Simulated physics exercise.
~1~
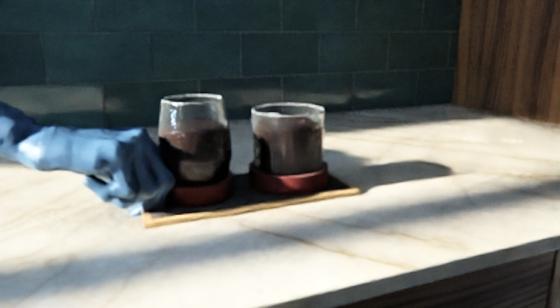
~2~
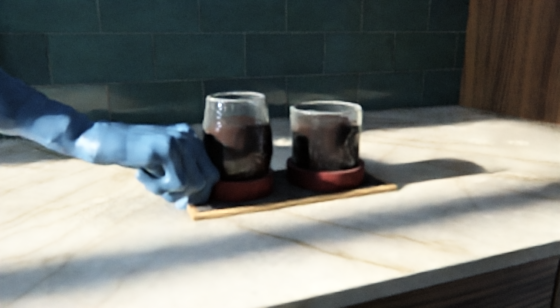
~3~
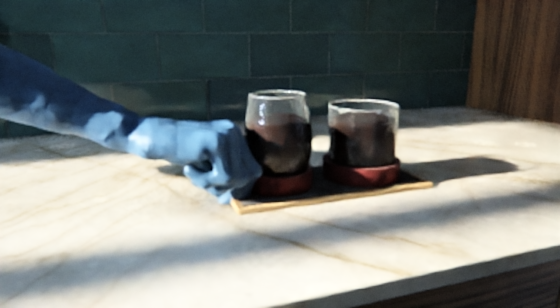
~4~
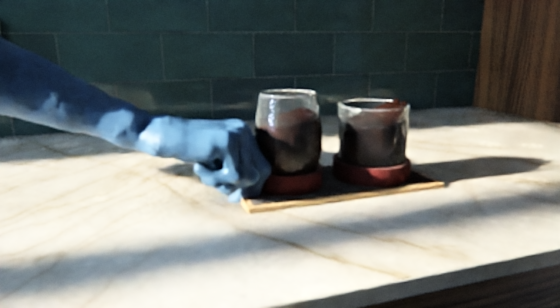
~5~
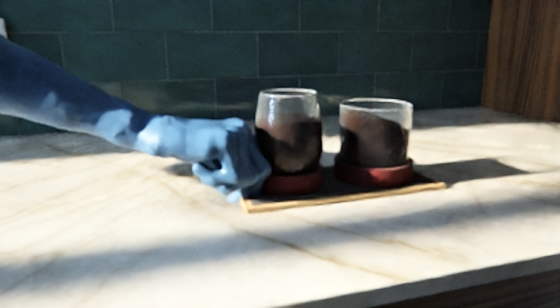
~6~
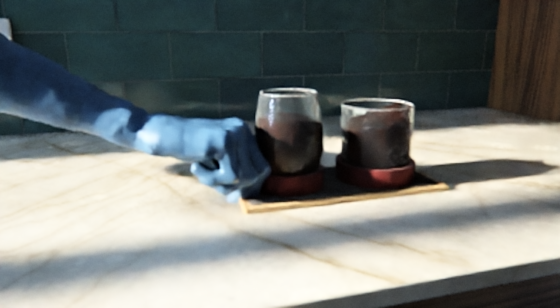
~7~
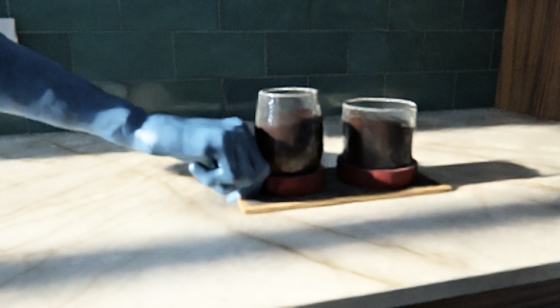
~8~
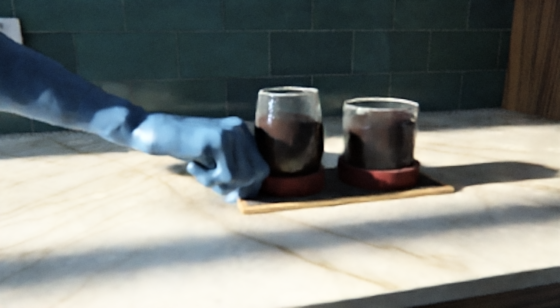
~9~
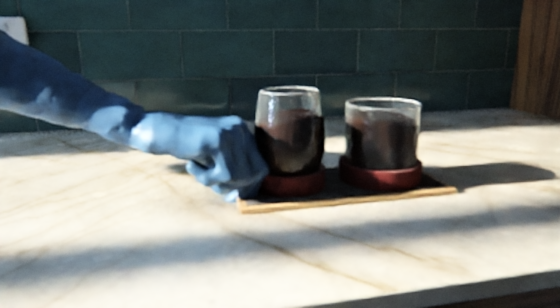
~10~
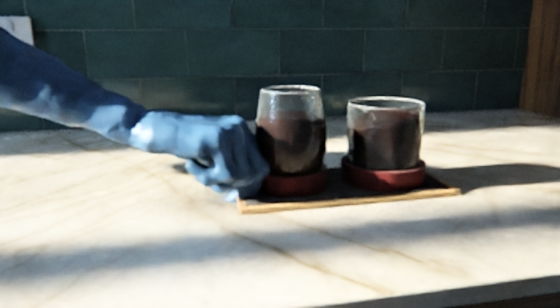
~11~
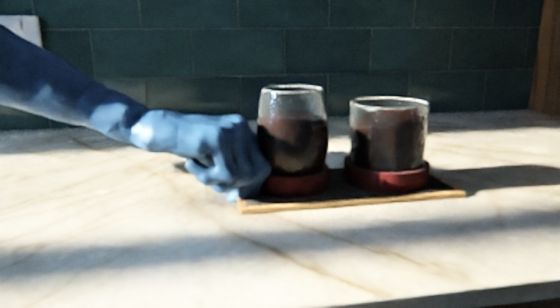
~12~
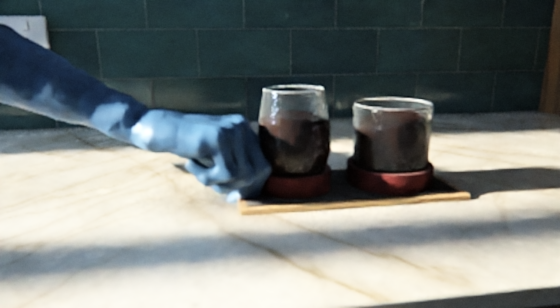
In the video, a blue-gloved hand slides a thin tray holding two open glass vessels of dark liquid in reddish holders rightward across a sunlit marble counter, then stops, and both vessels remain upright beside the still hand as the view drifts slightly.
